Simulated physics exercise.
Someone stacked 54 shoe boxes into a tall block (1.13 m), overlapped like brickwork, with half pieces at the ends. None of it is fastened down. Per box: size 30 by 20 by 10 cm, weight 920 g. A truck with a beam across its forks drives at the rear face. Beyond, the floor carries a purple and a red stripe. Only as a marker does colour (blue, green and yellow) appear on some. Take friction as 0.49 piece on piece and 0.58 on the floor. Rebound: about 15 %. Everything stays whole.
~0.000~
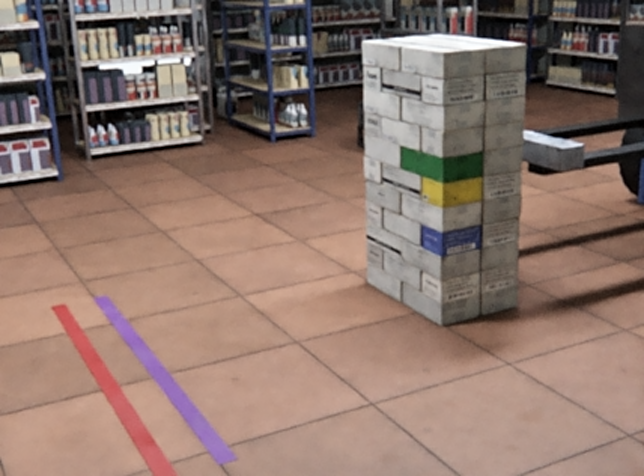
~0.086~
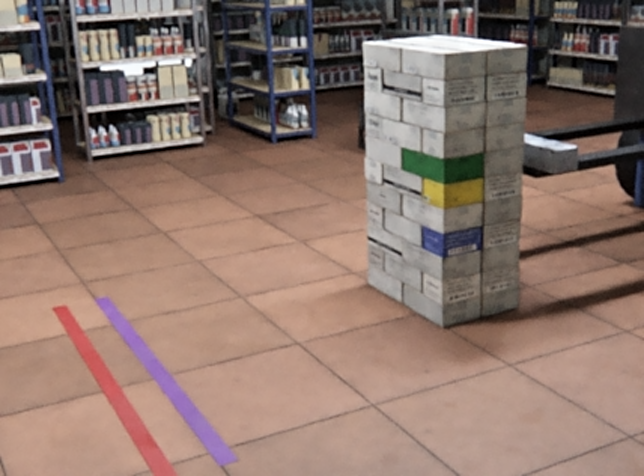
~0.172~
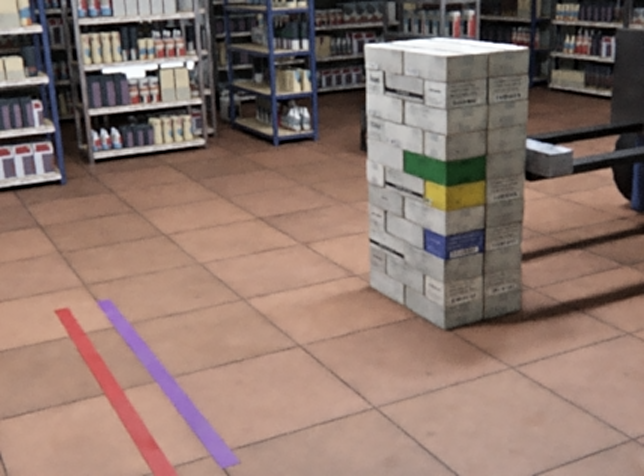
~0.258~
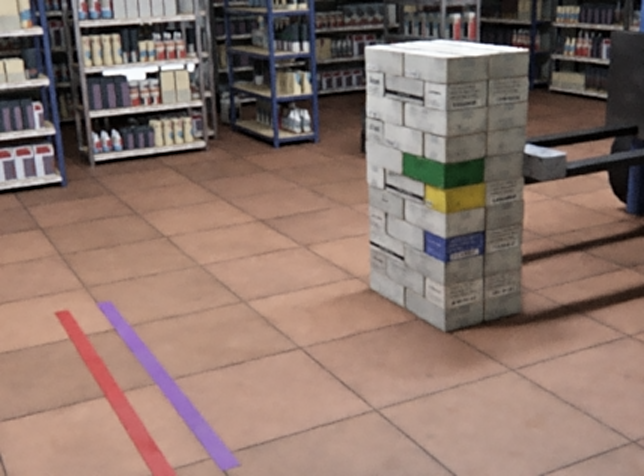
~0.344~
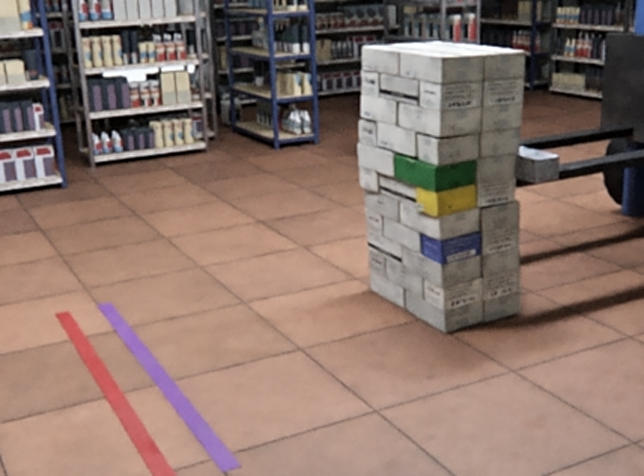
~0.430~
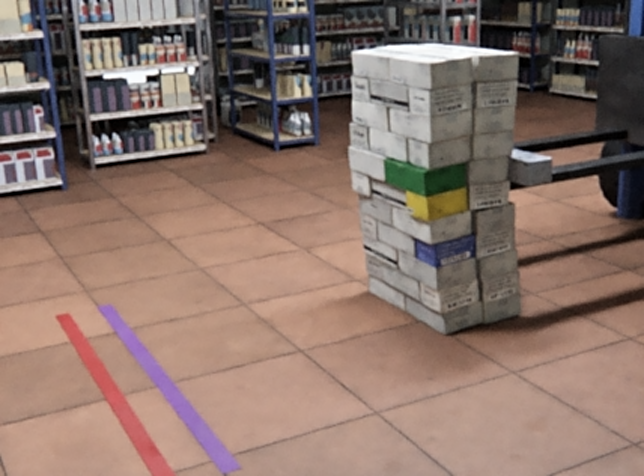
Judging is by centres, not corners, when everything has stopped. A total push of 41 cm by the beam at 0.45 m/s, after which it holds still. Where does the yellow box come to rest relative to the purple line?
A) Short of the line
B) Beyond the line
The answer is A.
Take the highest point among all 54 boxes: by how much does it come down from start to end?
About 64 cm lower.
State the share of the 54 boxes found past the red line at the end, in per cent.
That would be roughly 15 percent of them.
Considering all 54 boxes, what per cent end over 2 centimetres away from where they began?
It comes to 100 percent.
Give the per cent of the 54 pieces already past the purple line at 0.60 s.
0 per cent at that moment.
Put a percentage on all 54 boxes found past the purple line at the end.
About 20% of them.
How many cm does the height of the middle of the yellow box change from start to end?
Lower, by roughly 46 cm.
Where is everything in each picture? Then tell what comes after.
In the first picture (each place is the centre of the face we see best), beam (571, 158) 10 cm from the stack; purple line, near end, (180, 400); red line, near end, (127, 414); yellow box (463, 193); green box (421, 164); blue box (462, 241); all in place.
Beam (565, 161) 6 cm from the stack; yellow box (464, 194), in the second picture.
Beam (560, 164) 22 mm from the stack; yellow box (466, 196), in the third picture.
Beam (553, 168) 17 mm in; yellow box (466, 198); green box (423, 170) moved 9 mm; 5 have shifted, in the fourth picture.
Beam (546, 170) 56 mm in; yellow box (457, 201) moved 46 mm; green box (414, 173) moved 54 mm; 47 have shifted, in the fifth picture.
Beam (539, 173) 9 cm in; purple line, near end, (184, 409); red line, near end, (131, 423); yellow box (448, 204) tilted 4°; green box (403, 178) tilted 4°; blue box (455, 251) tilted 4°; steepest lean 4°, the box at (374, 208); 52 have shifted, in the sixth picture.
By 0.60 s, none of the 54 boxes past the purple line, 54 disturbed; yellow box tilted 10°; blue box tilted 10°.
By 0.90 s, none of the 54 boxes past the purple line, 54 disturbed; yellow box tilted 29°, 8 cm lower; blue box tilted 29°.
By 1.20 s, none of the 54 boxes past the purple line, 54 disturbed; yellow box on its side; blue box on its side.
By 1.64 s, 9 of the 54 boxes past the purple line; yellow box on its side; green box on its side.
When it is over (3.9 s), 11 of the 54 boxes past the purple line; yellow box on its side; green box on its side; blue box on its side. In pixels of the last frame, middles, yellow box near (281, 345), green box near (240, 346).
